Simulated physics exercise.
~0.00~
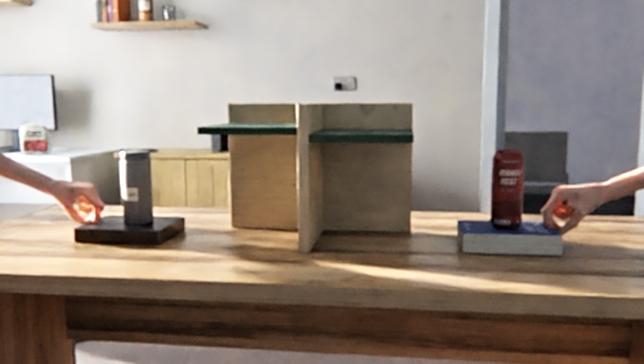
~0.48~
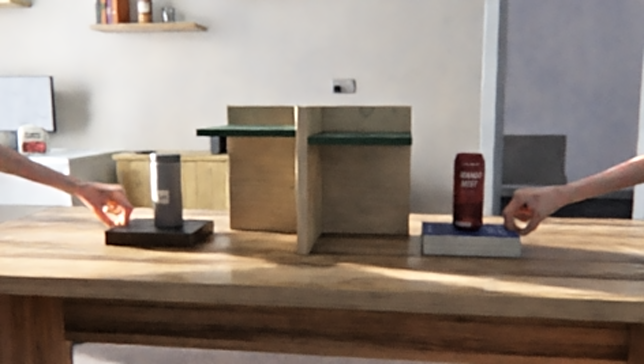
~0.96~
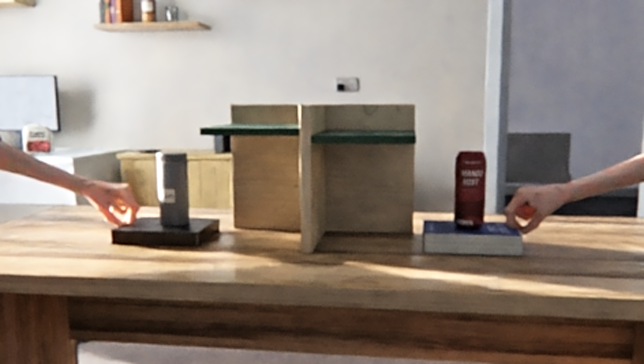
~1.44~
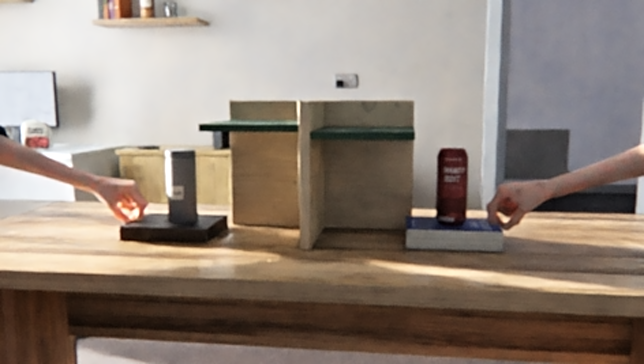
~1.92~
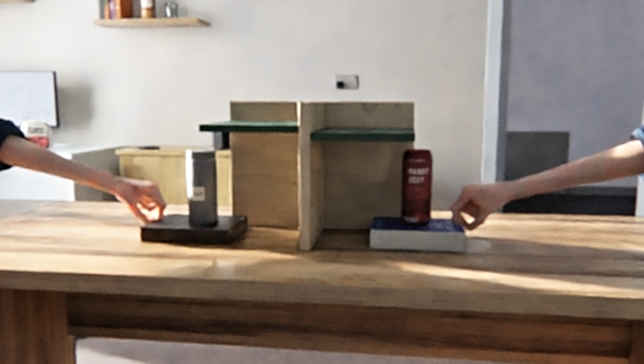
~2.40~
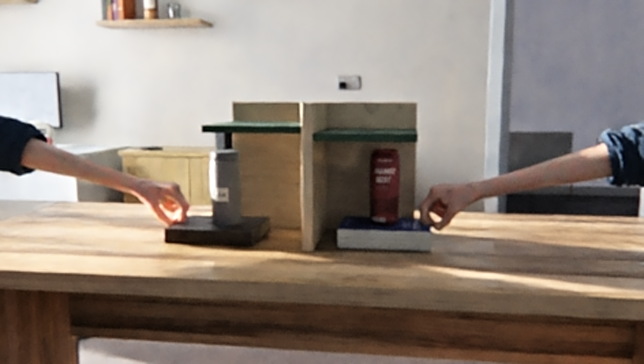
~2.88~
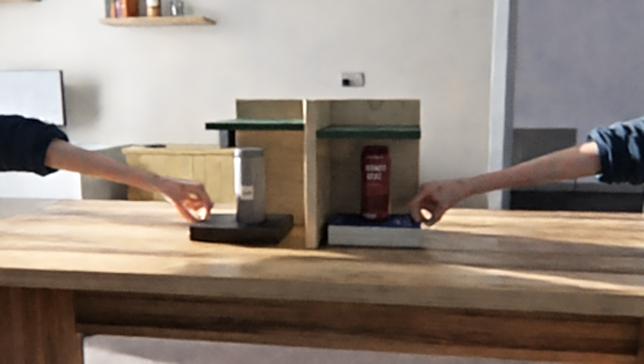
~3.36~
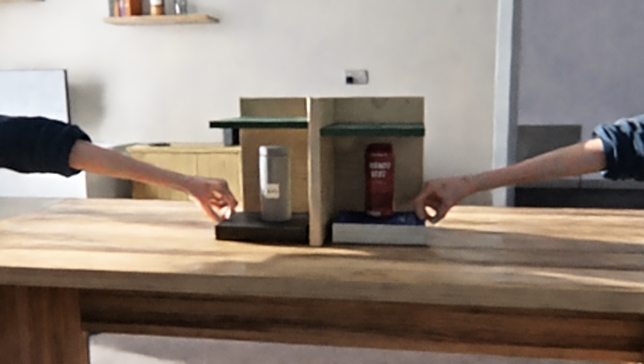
To begin with, a red can stands on a blue book at the right of a wooden table, and a grey jar stands on a black tray at the left, with a green-topped wooden shelf between them. A hand on each side pushes its base inward, the can moving left and the jar moving right. After a brief pause, both continue towards the two openings, staying upright. The can slides in beneath the right shelf board and slows to a stop. The jar keeps moving until it, too, stands upright below the left board, with both hands still at the bases.
